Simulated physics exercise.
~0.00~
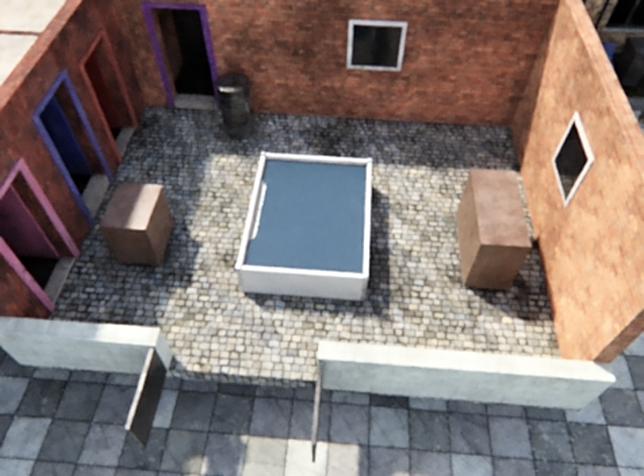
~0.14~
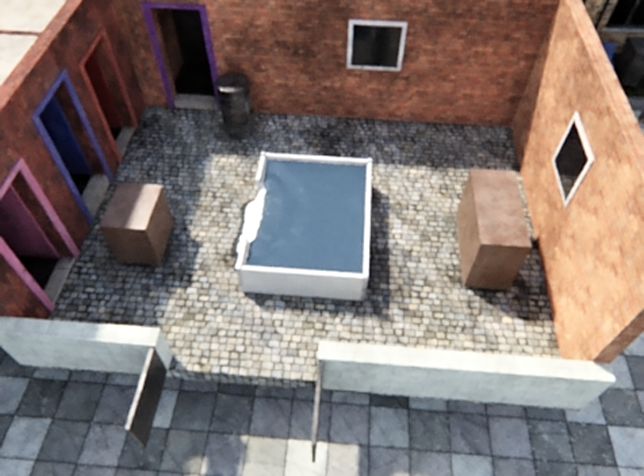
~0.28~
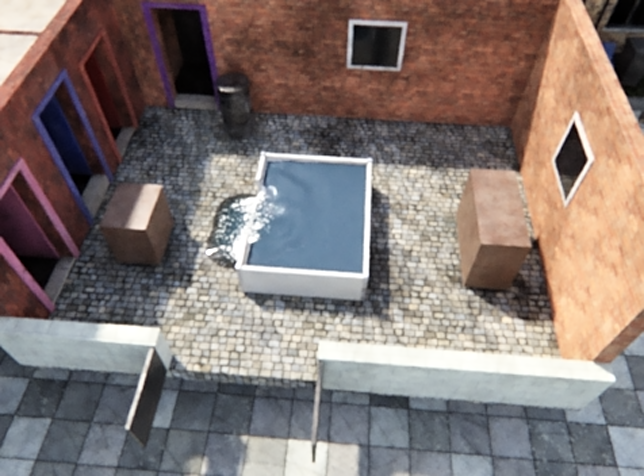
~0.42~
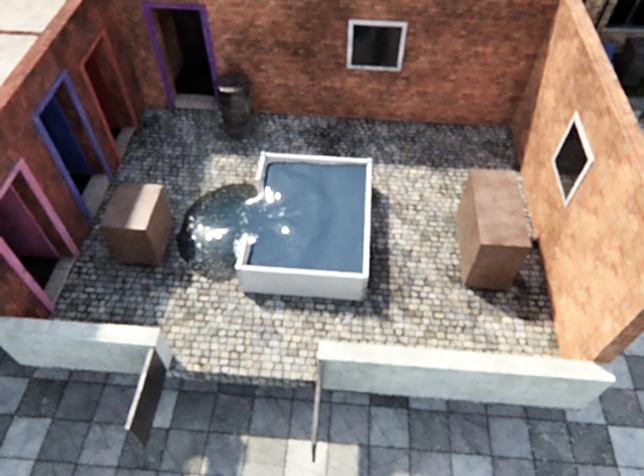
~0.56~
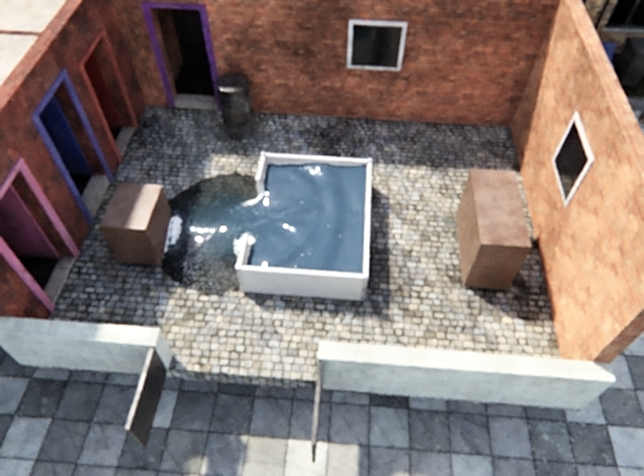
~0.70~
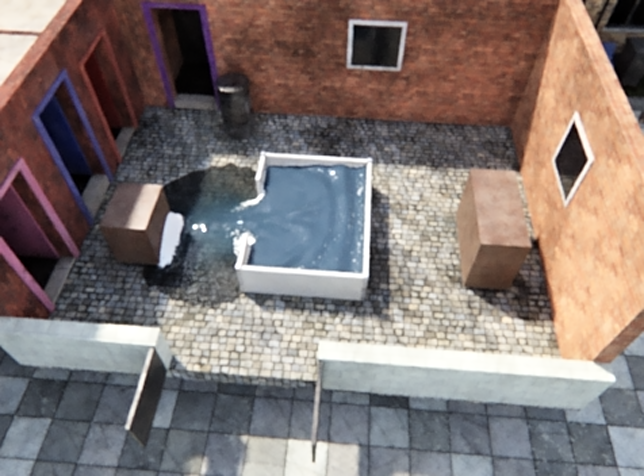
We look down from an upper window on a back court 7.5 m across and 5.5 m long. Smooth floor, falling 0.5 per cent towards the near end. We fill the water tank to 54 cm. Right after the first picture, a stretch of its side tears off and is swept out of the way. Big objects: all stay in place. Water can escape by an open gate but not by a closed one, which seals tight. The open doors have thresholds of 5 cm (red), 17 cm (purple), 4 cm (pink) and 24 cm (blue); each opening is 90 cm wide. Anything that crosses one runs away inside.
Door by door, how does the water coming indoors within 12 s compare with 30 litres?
The red door lets in more than that; the purple door lets in no more than that; the pink door lets in more than that; the blue door lets in no more than that.
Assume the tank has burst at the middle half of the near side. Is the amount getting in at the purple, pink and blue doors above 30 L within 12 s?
At purple the amount is beneath the mark, at pink it is beneath the mark, and at blue it is beneath the mark.
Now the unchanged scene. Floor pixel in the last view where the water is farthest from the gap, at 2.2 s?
(146, 107).
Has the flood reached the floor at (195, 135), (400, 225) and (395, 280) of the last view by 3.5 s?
In that order: Wet, dry, still dry.
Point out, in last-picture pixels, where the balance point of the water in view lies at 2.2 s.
(244, 230).
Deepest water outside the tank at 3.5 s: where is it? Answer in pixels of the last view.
About (141, 118).
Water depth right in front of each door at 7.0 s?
Red 11 cm, purple 12 cm, pink 9 cm, blue 11 cm.
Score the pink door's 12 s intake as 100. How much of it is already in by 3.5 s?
By that time, around 10 per cent.
After 1.4 s water covers 20 % of the floor and is deepest (36 cm) near (182, 242); red door not reached, purple door not reached, pink door not reached, blue door 19 cm at the sill, 0 L in.
After 2.2 s water covers 30 % of the floor and is deepest (30 cm) near (185, 233); red door 16 cm at the sill, 16 L in, purple door not reached, pink door 2 cm at the sill, 0 L in, blue door 19 cm at the sill, 0 L in.
After 3.5 s water covers 40 % of the floor and is deepest (26 cm) near (141, 118); red door 12 cm at the sill, 68 L in, purple door 12 cm at the sill, 0 L in, pink door 11 cm at the sill, 10 L in, blue door 13 cm at the sill, 0 L in.
After 7.0 s water covers 70 % of the floor and is deepest (14 cm) near (228, 123); red door 11 cm at the sill, 165 L in, purple door 12 cm at the sill, 0 L in, pink door 9 cm at the sill, 71 L in, blue door 11 cm at the sill, 0 L in.
After 12.0 s water covers 90 % of the floor and is deepest (10 cm) near (38, 342); red door 6 cm at the sill, 210 L in, purple door 6 cm at the sill, 0 L in, pink door 7 cm at the sill, 110 L in, blue door 7 cm at the sill, 0 L in.
